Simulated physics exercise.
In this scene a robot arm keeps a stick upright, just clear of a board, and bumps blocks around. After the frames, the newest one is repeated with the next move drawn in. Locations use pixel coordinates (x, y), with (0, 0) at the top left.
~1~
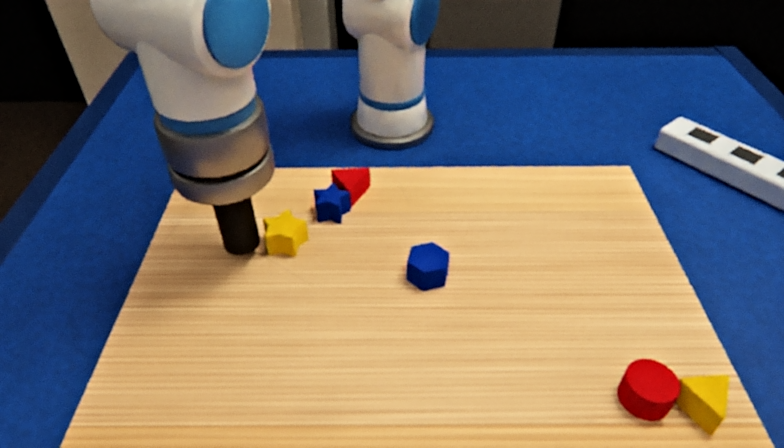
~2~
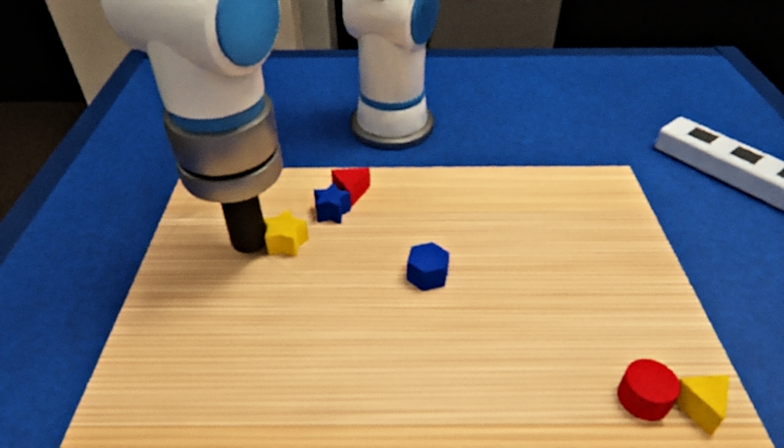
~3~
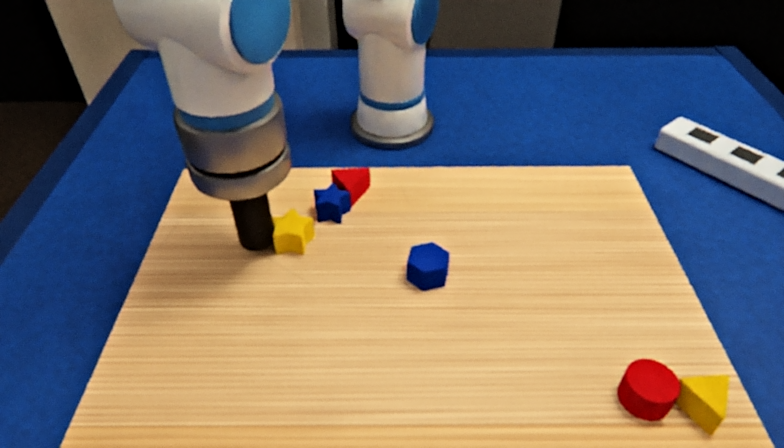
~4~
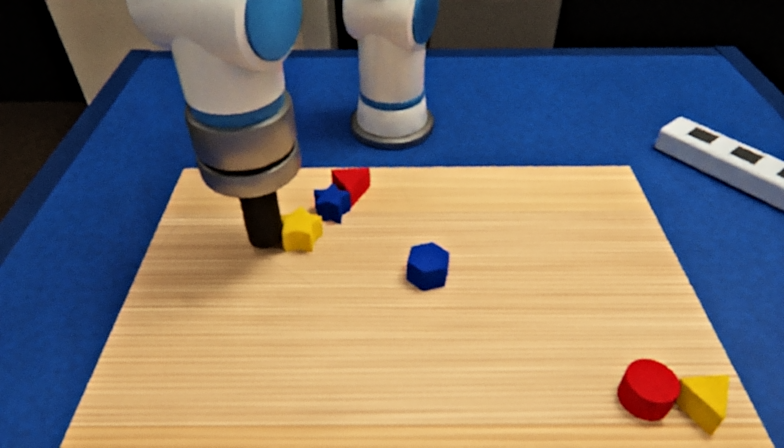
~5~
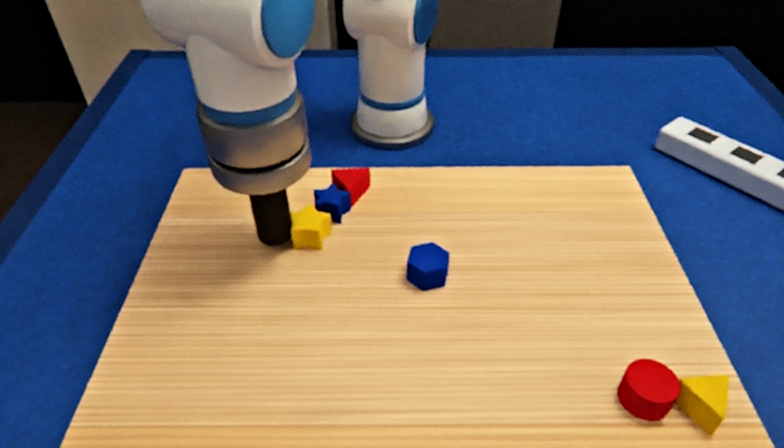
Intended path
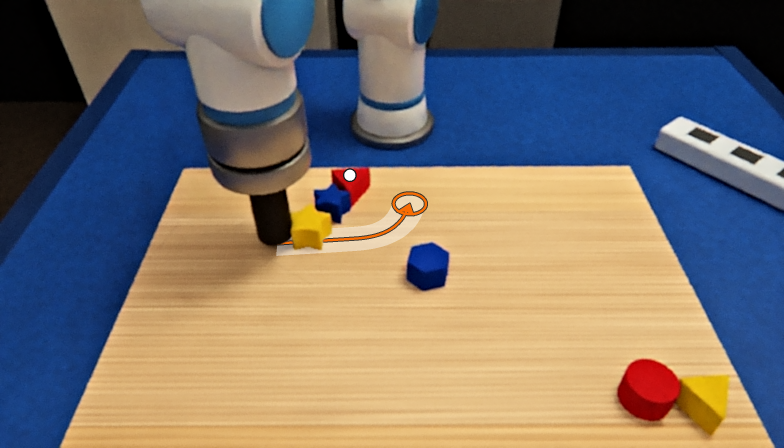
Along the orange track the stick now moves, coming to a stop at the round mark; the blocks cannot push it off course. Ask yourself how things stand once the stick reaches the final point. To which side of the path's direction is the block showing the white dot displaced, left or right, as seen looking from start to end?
The shift goes left.
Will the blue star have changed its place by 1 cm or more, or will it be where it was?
My prediction: It moves.
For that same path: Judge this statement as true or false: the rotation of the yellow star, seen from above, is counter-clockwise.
That is false.
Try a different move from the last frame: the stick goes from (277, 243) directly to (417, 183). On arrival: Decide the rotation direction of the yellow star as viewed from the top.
It twists clockwise.
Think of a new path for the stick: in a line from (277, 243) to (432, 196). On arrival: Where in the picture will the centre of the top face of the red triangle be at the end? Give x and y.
That would be at about pixel (361, 164).
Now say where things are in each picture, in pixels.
Stick tip at (243, 244); block tops, yellow star at (283, 224); blue star at (330, 194); red triangle at (350, 175); blue hexagonal block at (429, 256), in the first picture.
Stick at (250, 242); blocks unchanged, in the second picture.
Stick at (258, 240); yellow star at (290, 222), in the third picture.
Stick at (267, 238); yellow star at (298, 220), in the fourth picture.
Stick at (276, 235); yellow star at (307, 218); blue star at (330, 194); red triangle at (350, 175); blue hexagonal block at (429, 256), in the fifth picture.
Path on the board, from (277, 243) by way of (332, 240) and (384, 233) to (410, 204); the dot is on the red triangle.
What follows on the original path. One third of the way, stick at (332, 232); yellow star at (363, 211), turned 15° anticlockwise; blue star at (365, 185), turned 35° anticlockwise; red triangle at (360, 167), turned 45° anticlockwise.
Two thirds of the way, stick at (385, 224); yellow star at (414, 203); blue star at (381, 184), turned 85° anticlockwise; red triangle at (359, 166), turned 55° anticlockwise.
At the end, stick at (410, 195); yellow star at (442, 187), turned 25° clockwise; blue star at (386, 174), turned 125° anticlockwise; red triangle at (353, 163), turned 60° anticlockwise; blue hexagonal block in place.
